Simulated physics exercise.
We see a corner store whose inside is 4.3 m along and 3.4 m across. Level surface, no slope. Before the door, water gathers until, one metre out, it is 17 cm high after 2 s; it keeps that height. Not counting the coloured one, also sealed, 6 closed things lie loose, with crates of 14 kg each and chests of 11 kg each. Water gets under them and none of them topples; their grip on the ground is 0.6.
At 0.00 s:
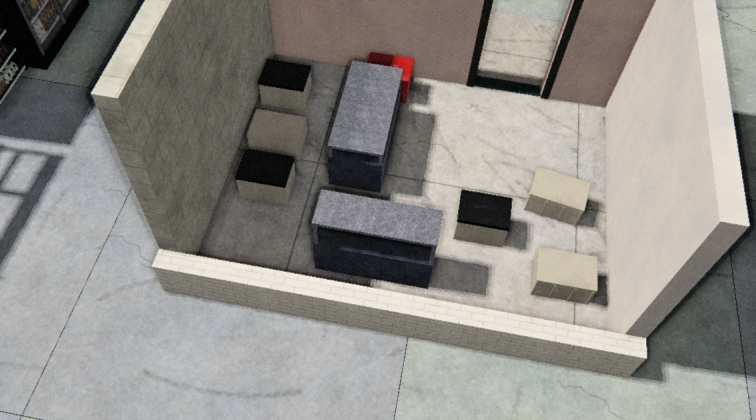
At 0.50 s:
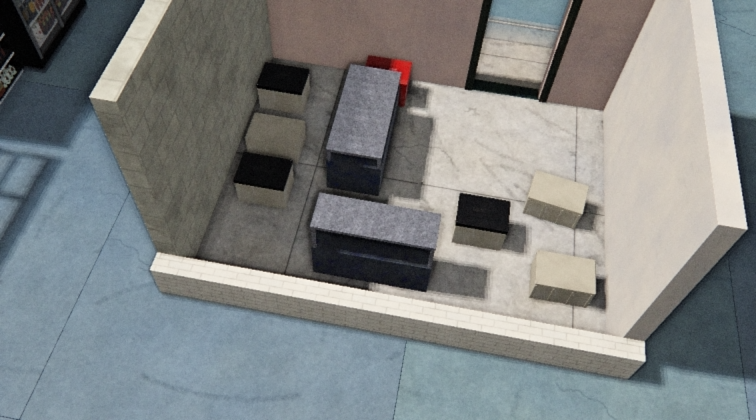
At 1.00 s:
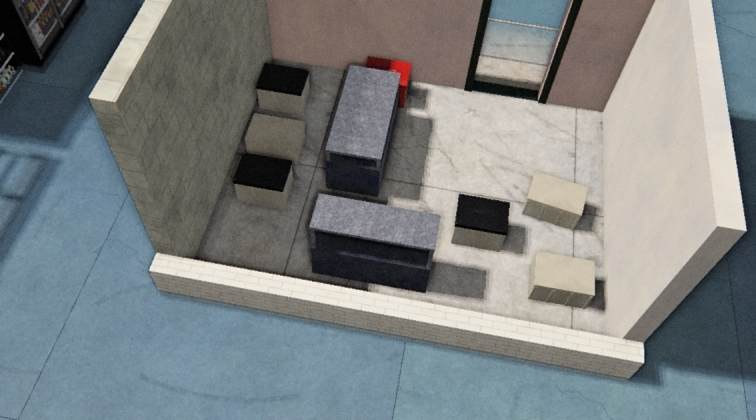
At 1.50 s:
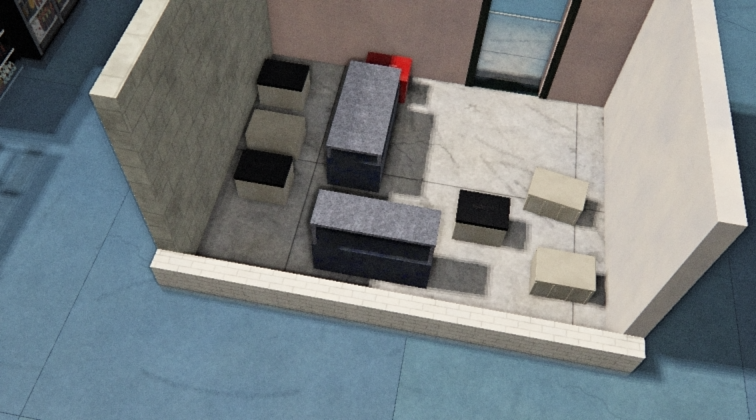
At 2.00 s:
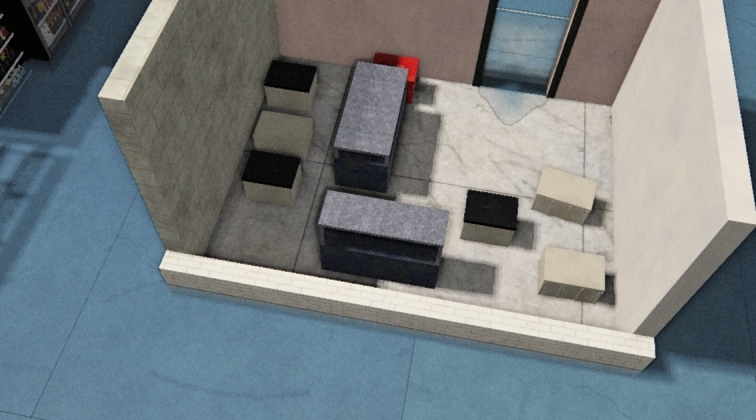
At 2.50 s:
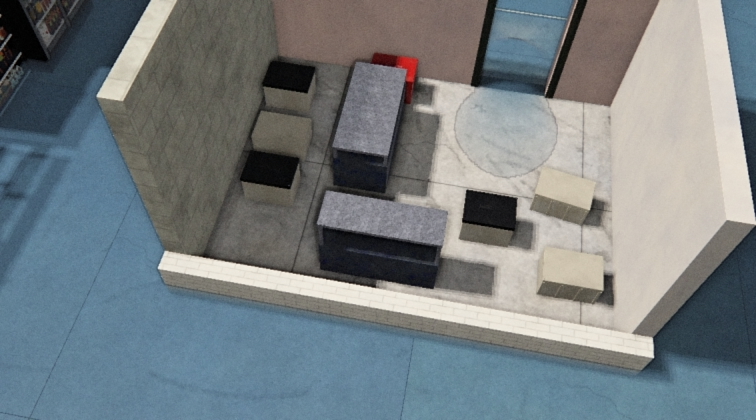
Water spread over the ground outside a small walled room, turning it blue, then seeped in through the doorway and widened into a round puddle, while the boxes and two dark counters stayed put.
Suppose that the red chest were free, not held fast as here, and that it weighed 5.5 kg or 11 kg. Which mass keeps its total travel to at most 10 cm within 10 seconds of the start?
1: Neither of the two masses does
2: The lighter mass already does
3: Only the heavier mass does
Answer: 2.
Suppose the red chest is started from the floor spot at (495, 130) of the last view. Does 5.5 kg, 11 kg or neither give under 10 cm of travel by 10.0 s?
It turns out that no load succeeds.
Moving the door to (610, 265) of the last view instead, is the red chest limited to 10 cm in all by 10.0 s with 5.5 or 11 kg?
Result: Neither option suffices.
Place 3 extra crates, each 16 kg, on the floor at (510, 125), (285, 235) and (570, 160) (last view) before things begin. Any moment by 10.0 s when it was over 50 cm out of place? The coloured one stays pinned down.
In turn: More, less, past it.
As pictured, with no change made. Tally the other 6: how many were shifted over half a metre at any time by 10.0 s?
That adds up to 2.
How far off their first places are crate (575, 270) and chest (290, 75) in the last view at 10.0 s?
The first is 20 cm from its start, the second 0 cm.
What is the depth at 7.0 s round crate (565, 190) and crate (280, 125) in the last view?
I'd put it at 7 cm and 1 cm respectively.
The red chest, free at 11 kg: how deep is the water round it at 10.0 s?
About 3 cm.
After 3.5 s the red chest would be 0 cm from its start with 5.5 kg and 0 cm from its start with 11 kg; 0 cm of water round it then.
After 4.5 s the red chest would be 0 cm from its start with 5.5 kg and 0 cm from its start with 11 kg; 0 cm of water round it then.
After 7.0 s the red chest would be 0 cm from its start with 5.5 kg and 0 cm from its start with 11 kg; 1 cm of water round it then.
After 10.0 s the red chest would be 0 cm from its start with 5.5 kg and 0 cm from its start with 11 kg; 3 cm of water round it then.
